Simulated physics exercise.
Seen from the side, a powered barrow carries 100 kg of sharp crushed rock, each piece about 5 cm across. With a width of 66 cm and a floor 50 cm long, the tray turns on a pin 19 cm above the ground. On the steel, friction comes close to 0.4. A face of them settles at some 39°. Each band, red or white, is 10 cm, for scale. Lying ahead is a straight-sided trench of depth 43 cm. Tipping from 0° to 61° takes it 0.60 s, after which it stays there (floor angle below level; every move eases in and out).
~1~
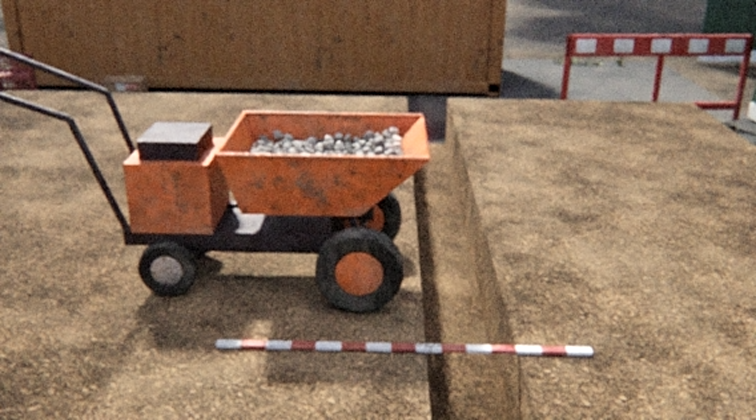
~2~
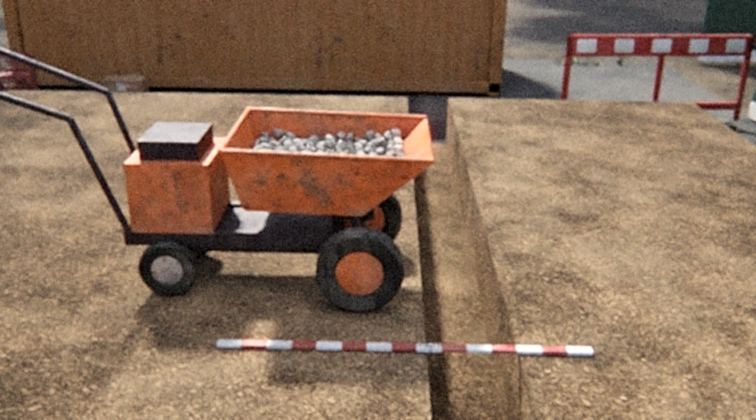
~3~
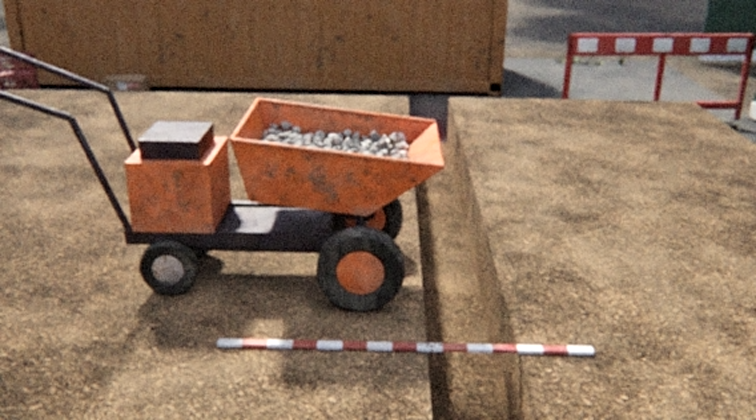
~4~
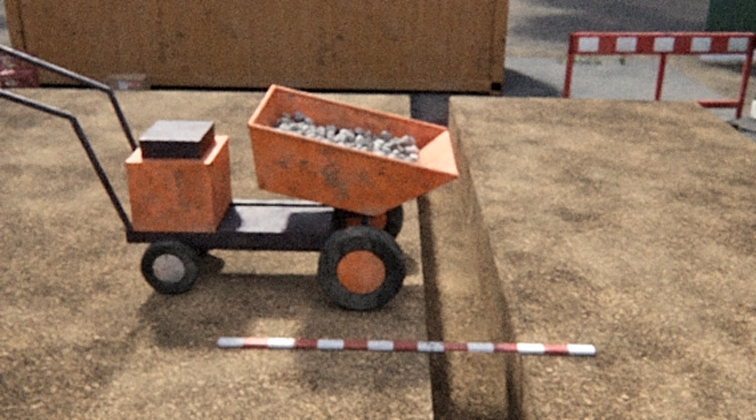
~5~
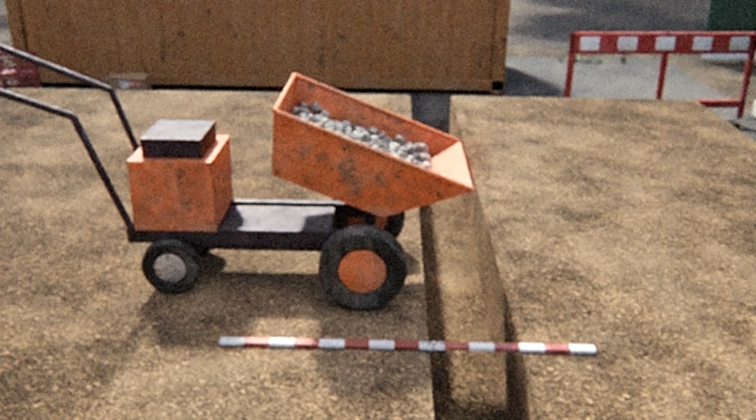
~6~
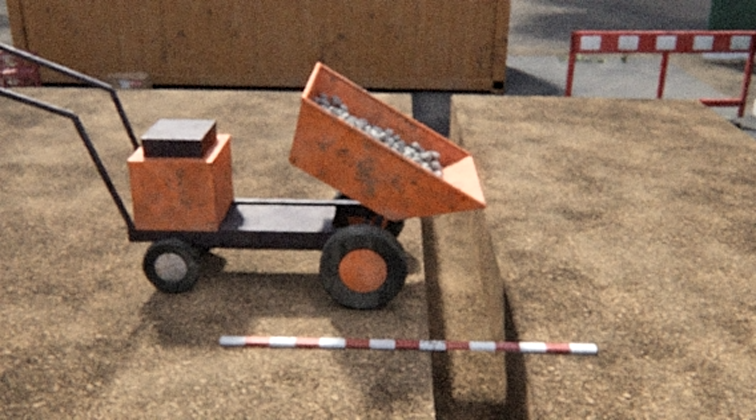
The orange tray of grey stones tilts steadily down to the right beside a trench.
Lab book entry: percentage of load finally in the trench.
Approx. 29 percent.
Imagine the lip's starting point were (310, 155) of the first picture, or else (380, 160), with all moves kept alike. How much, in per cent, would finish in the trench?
60 and 65 %.
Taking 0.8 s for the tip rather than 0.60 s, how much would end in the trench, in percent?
Roughly 30 per cent would.
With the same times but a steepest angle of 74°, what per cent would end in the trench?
About 10%.
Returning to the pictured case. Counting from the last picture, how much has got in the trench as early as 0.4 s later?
Close to 0 per cent at that time.
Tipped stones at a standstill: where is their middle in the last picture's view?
Roughly at (526, 275).
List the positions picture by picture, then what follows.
Lip at (429, 159), floor tilted 0°, highest stones at (375, 141), in the first frame.
Lip at (433, 161), floor tilted 2°, highest stones at (353, 143), in the second frame.
The tray is at 6°, its lip at (444, 167); the top of the load is at (289, 136), in the third frame.
The tray is at 13°, its lip at (458, 176); the top of the load is at (291, 126), in the fourth frame.
The tray is at 21°, its lip at (473, 190); the top of the load is at (302, 115), in the fifth frame.
Lip at (485, 207), floor tilted 30°, highest stones at (320, 107), in the sixth frame.
Then, 0.1 s after the last picture the floor is at 51°, 100 % in the tray; the foremost stones are at (467, 215).
Then, 0.4 s after the last picture the floor is at 61°, 95 % in the tray, 1 % in the trench, 4 % past the trench; the foremost stones are at (517, 250).
Then, 0.7 s after the last picture the floor is at 61°, 48 % in the tray, 1 % in the trench, 50 % past the trench; the foremost stones are at (630, 301).
Then, 2.7 s after the last picture the floor is at 61°, 18 % in the tray, 29 % in the trench, 53 % past the trench; the foremost stones are at (682, 292).
